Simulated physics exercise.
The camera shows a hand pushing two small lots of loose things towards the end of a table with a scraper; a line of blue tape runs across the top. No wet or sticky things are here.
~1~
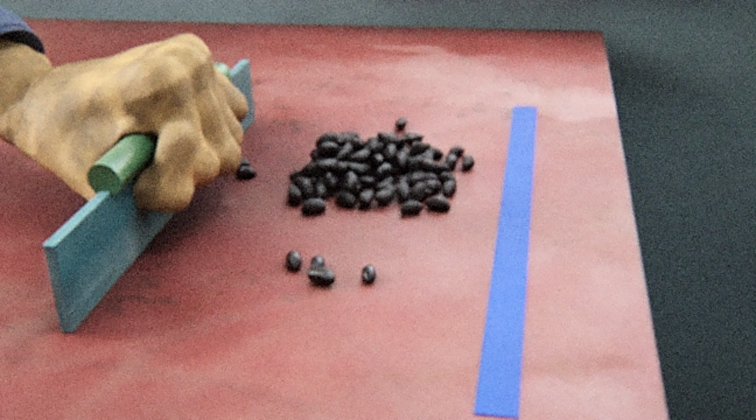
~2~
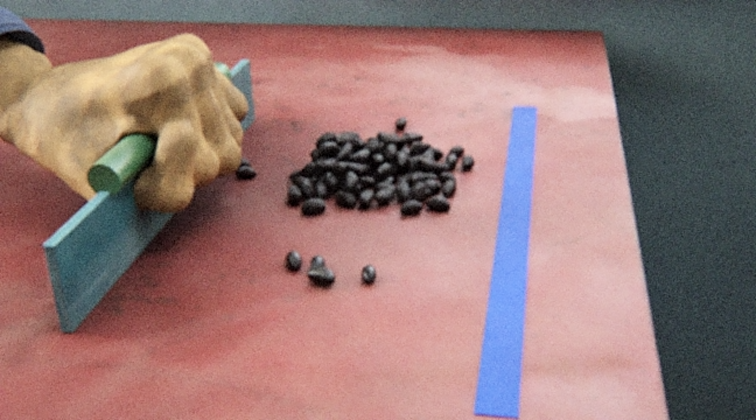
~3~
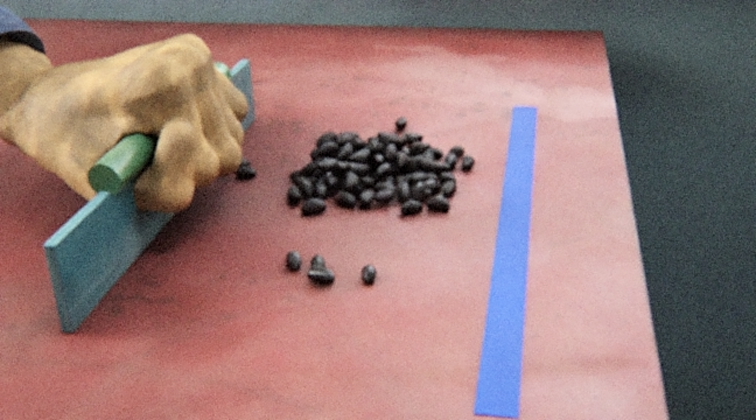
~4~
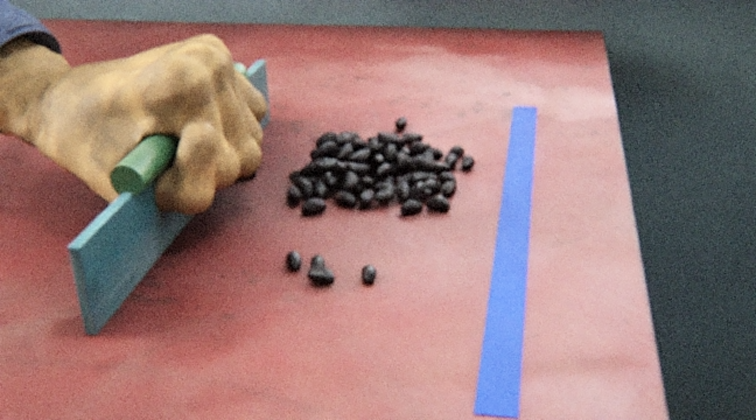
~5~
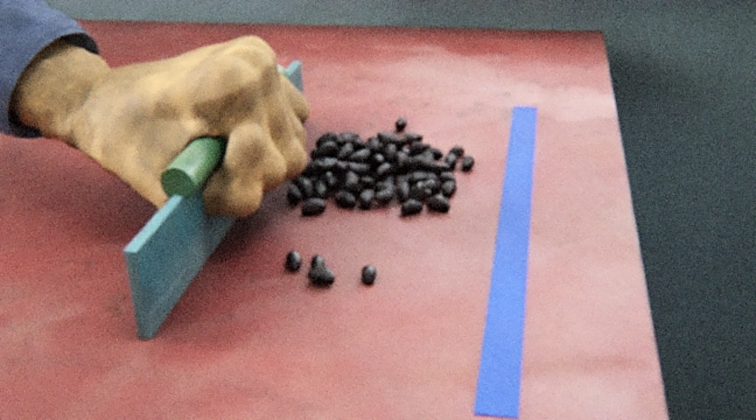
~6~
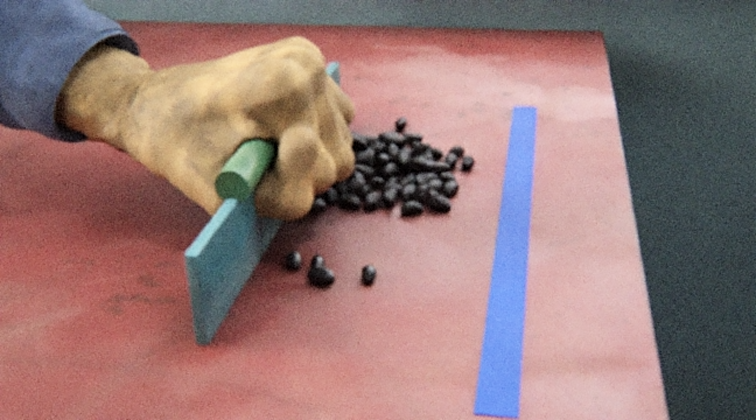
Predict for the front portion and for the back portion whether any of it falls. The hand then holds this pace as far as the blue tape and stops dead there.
My prediction: The front portion is left whole, the back portion is left missing some.
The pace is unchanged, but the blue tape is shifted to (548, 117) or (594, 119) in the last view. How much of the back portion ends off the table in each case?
First stop: 50 % off the table; second stop: 100 %.
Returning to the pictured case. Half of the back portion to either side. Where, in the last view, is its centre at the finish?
I'd put it somewhere close to (576, 177).
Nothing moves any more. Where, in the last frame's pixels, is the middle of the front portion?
Around (552, 291).
Then, 0.34 s past the last view, scraper still moving, near (412, 141); front portion all on the table, its front near (423, 282); back portion all on the table, its front near (546, 160).
Then, 0.70 s past the last view, scraper stopped at the blue tape; front portion all on the table, its front near (564, 297); back portion a small part over the edge.
Then, 0.98 s past the last view, scraper stopped at the blue tape; front portion all on the table, its front near (568, 296); back portion about a quarter over the edge.
Finally, scraper stopped at the blue tape; front portion all on the table, its front near (568, 296); back portion about a quarter over the edge.
